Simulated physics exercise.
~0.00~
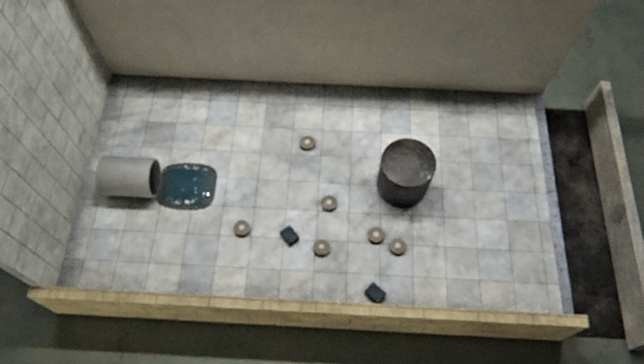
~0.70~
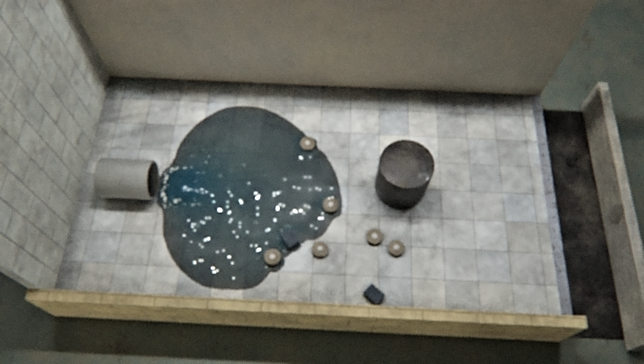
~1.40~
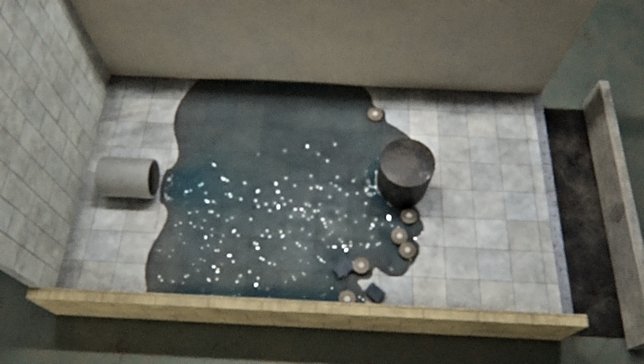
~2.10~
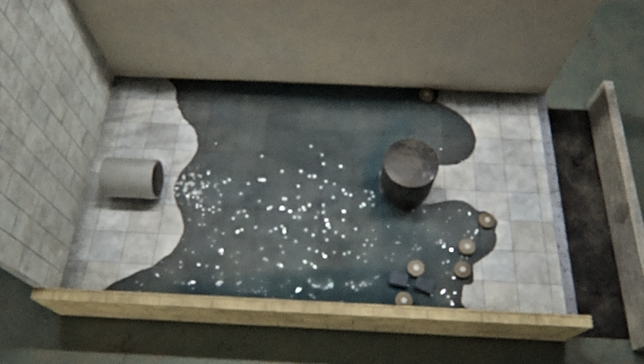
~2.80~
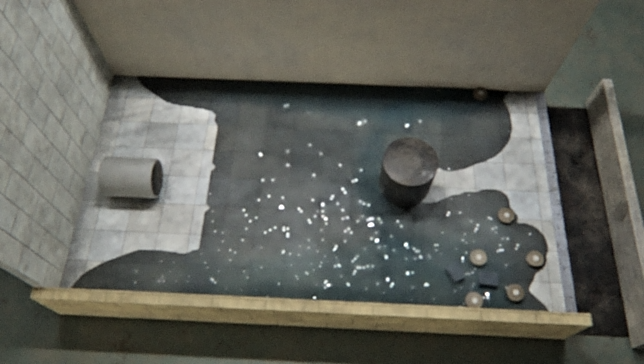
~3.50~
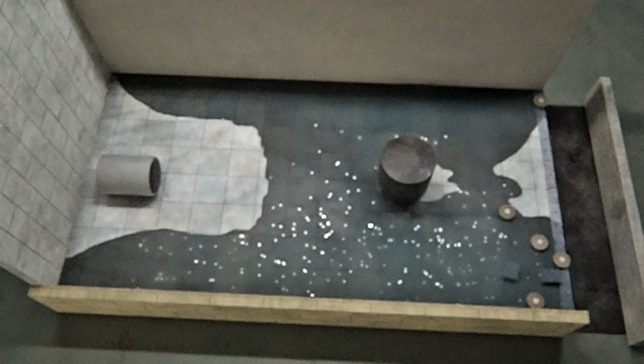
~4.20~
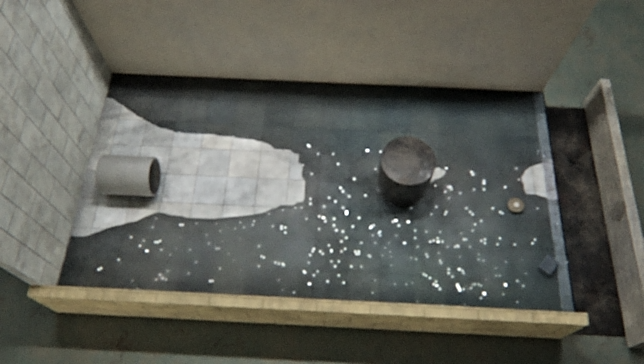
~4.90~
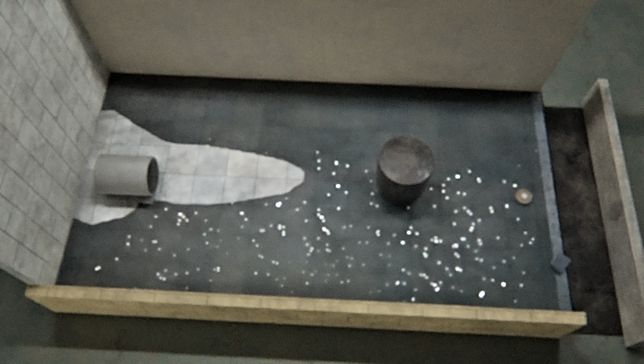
Dark water spills from the mouth of a grey pipe at the left and spreads in a rounded pool across a pale tiled floor. It reaches the scattered small round pieces and two dark blocks, first nudging a few, then sweeping them all rightward past a standing dark cylinder, which stays put. As the sheet widens toward the right edge, a pale dry patch opens around the pipe and stretches into a tongue. The drifting pieces gather near the open edge, and most disappear there. Finally, one round piece remains just short of it, with a dark block at the brink.
